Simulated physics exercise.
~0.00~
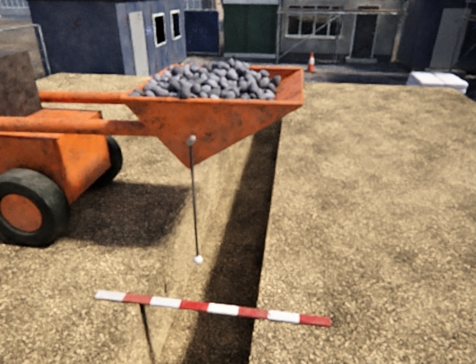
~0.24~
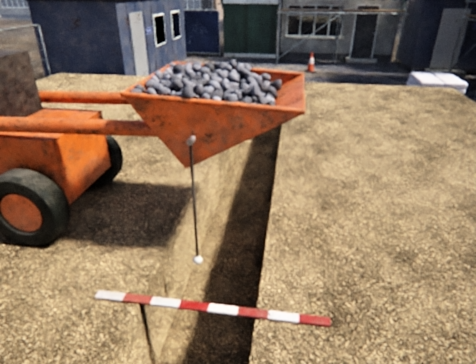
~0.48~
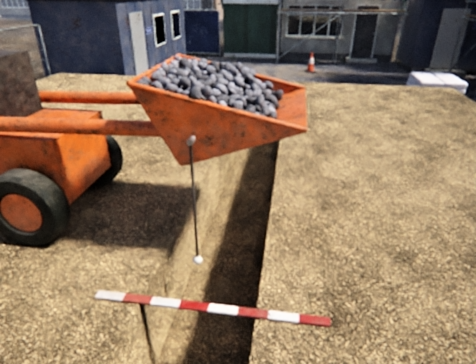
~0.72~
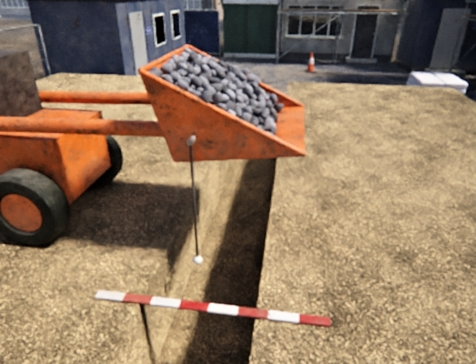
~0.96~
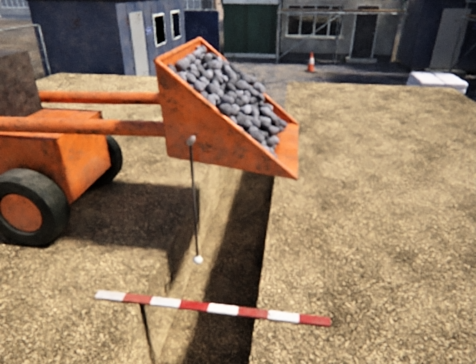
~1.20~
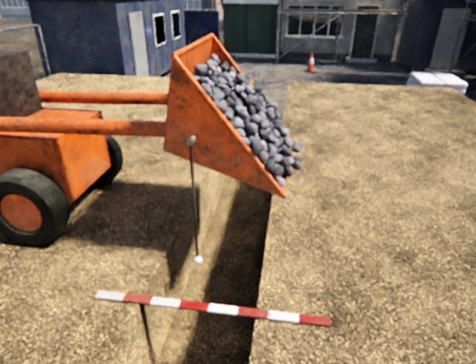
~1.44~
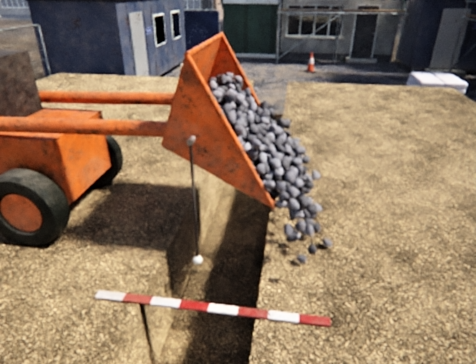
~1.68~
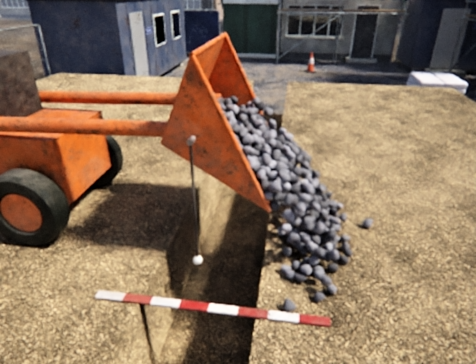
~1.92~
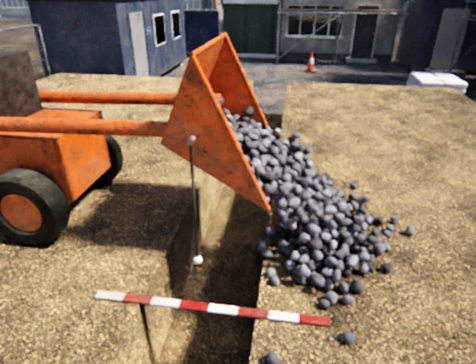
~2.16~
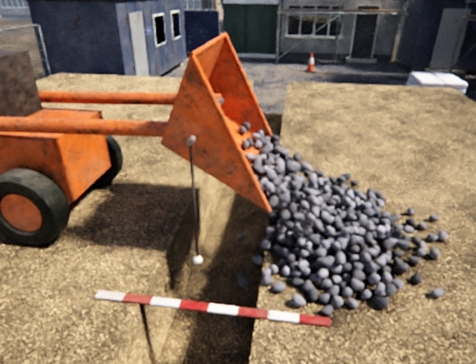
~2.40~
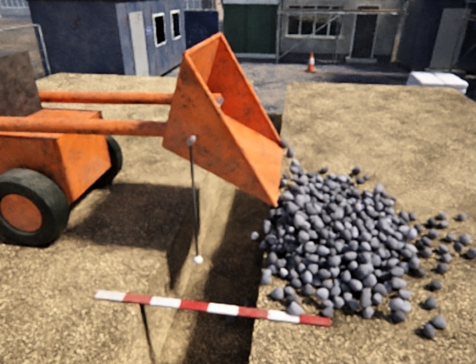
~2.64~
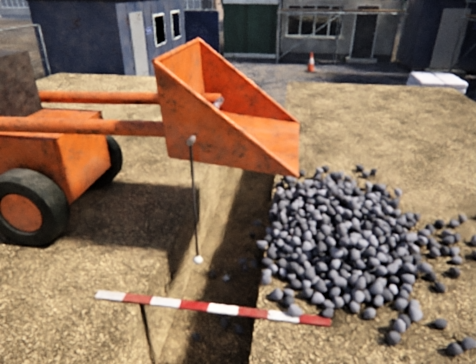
Orange loader bucket tipping forward over a narrow trench, spilling grey stones into a spreading heap beyond it, then tilting back empty.
